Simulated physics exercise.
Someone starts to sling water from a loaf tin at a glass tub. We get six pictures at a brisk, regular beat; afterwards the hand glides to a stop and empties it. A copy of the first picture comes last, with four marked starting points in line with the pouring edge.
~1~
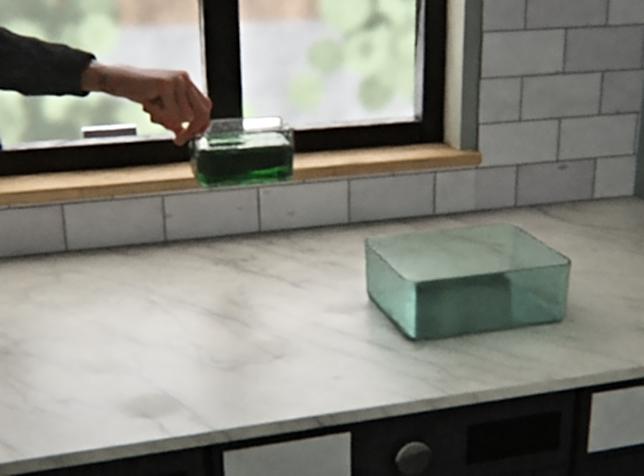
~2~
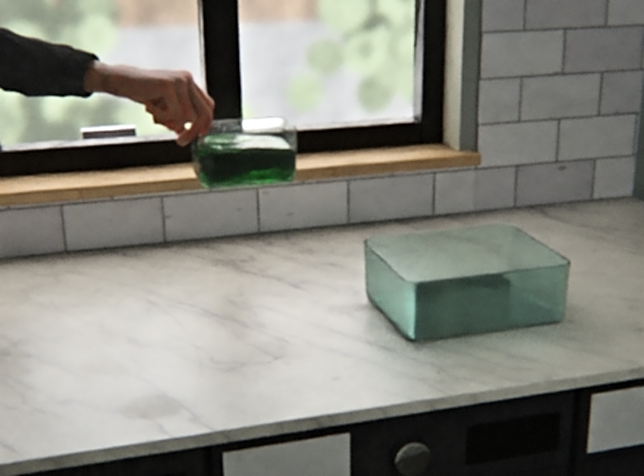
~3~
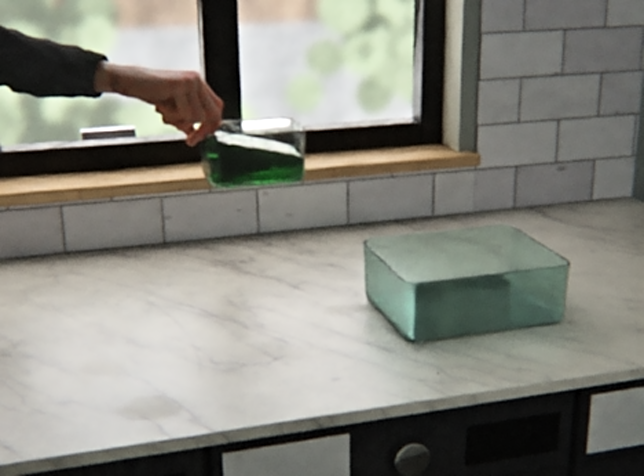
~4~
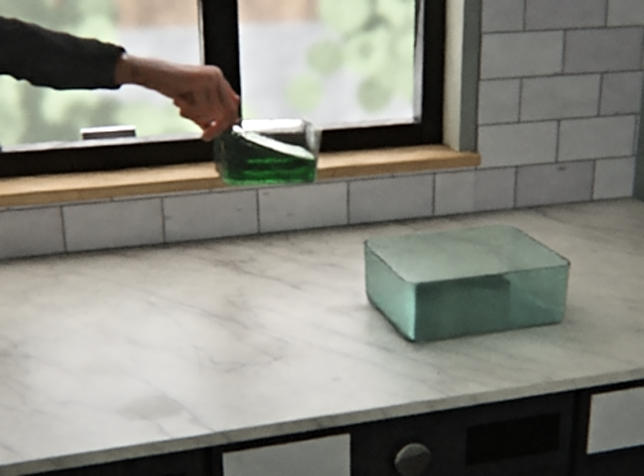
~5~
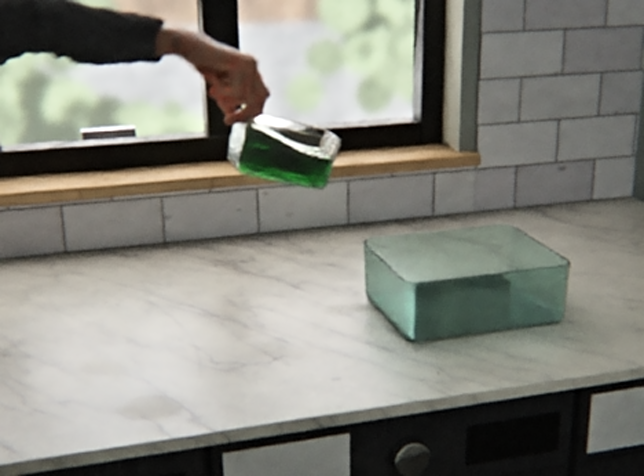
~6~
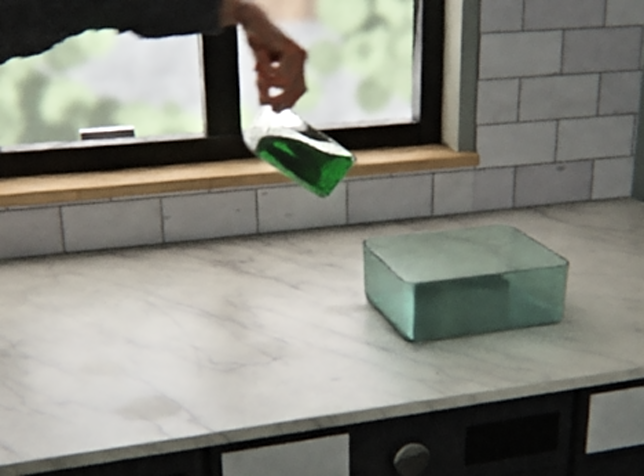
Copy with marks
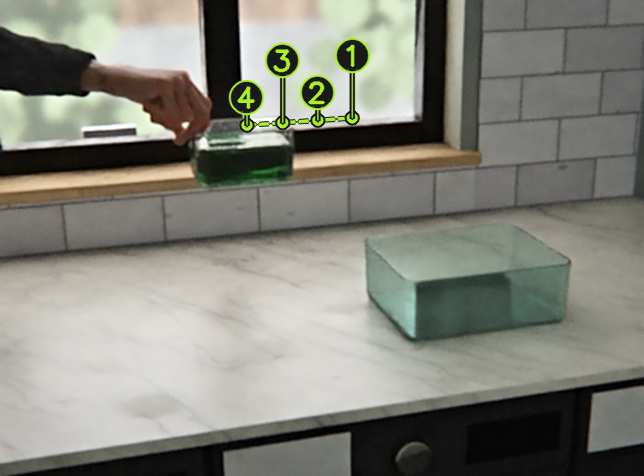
A hand holding a clear container of green liquid moves it slowly to the right in front of a window, then tilts it increasingly down to the right, while a pale green glass tub stays still on the marble counter.
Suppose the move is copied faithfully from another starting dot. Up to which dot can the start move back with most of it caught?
4 will do.
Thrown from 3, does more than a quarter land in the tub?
Yes, clearly.
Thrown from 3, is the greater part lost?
No, not at all.
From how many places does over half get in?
All of them.
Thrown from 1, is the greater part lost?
No.
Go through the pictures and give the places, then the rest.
In the first frame, upright, lip at (287, 122); tub from (404, 341) to (563, 319); nothing has left yet.
In the second frame, upright, lip at (289, 123); nothing has left yet.
In the third frame, upright, lip at (298, 123); nothing has left yet.
In the fourth frame, tipped about 3°, lip at (313, 124); nothing has left yet.
In the fifth frame, tipped about 17°, lip at (333, 134); nothing has left yet.
In the sixth frame, tipped about 38°, lip at (349, 152); nothing has left yet.
In lime, 1 at (352, 117); 2 at (317, 120); 3 at (282, 122); 4 at (246, 125).
For place 1, about 91 % lands in the tub, 5 % falls short and 4 % goes beside or beyond.
For place 2, about 76 % lands in the tub, 4 % falls short and 20 % goes beside or beyond.
For place 3, about 81 % lands in the tub, 6 % falls short and 13 % goes beside or beyond.
For place 4, about 74 % lands in the tub, 18 % falls short and 8 % goes beside or beyond.
